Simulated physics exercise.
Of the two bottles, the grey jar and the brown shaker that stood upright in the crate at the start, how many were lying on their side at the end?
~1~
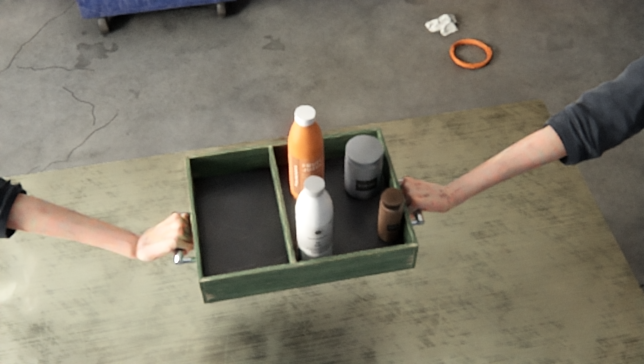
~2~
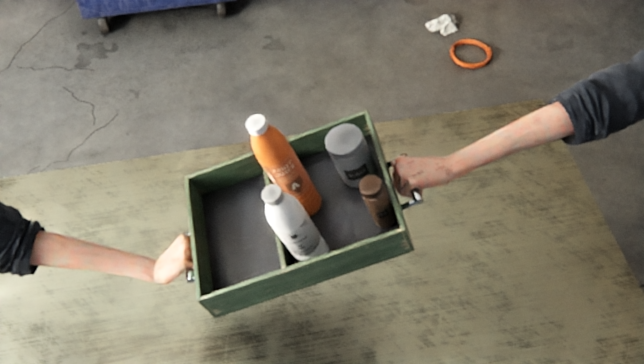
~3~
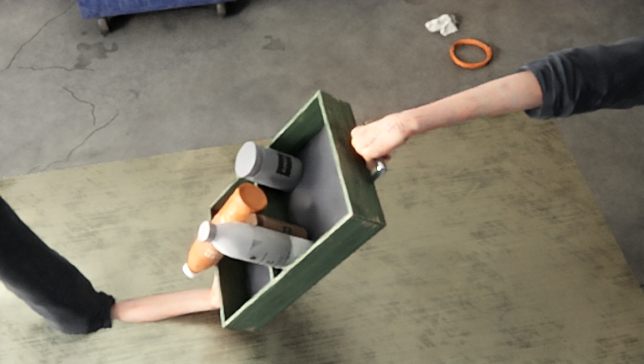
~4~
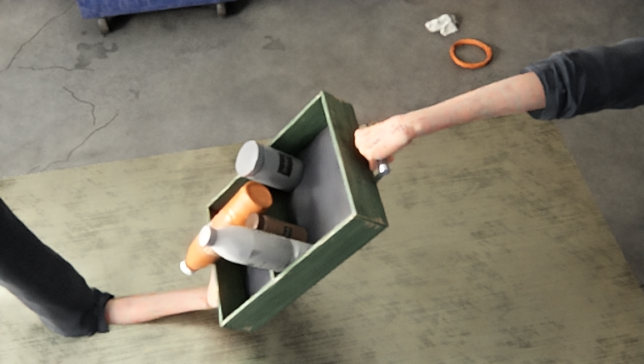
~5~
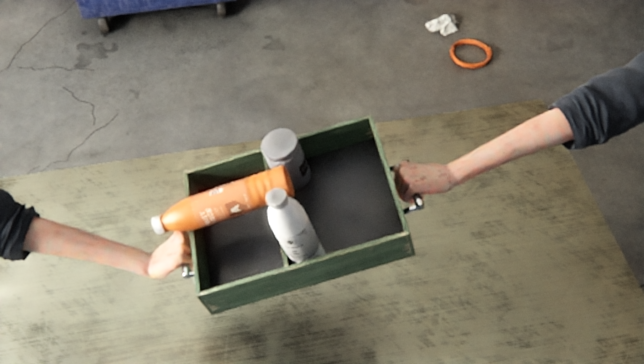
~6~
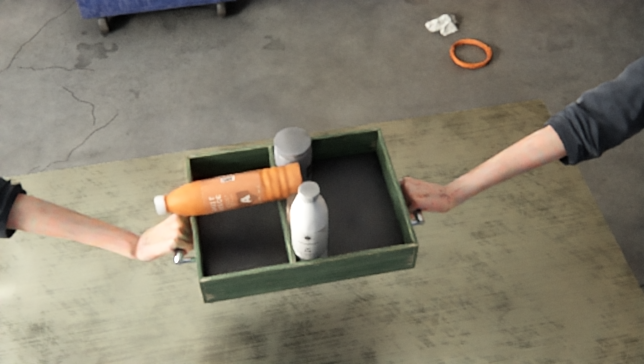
One of them was lying on its side at the end, the orange bottle.
A green divided crate holding two bottles, a grey jar and a brown shaker was tipped steeply to the left by two hands, making its contents slide and lean, then levelled again, leaving the orange bottle on its side and the white one upright.
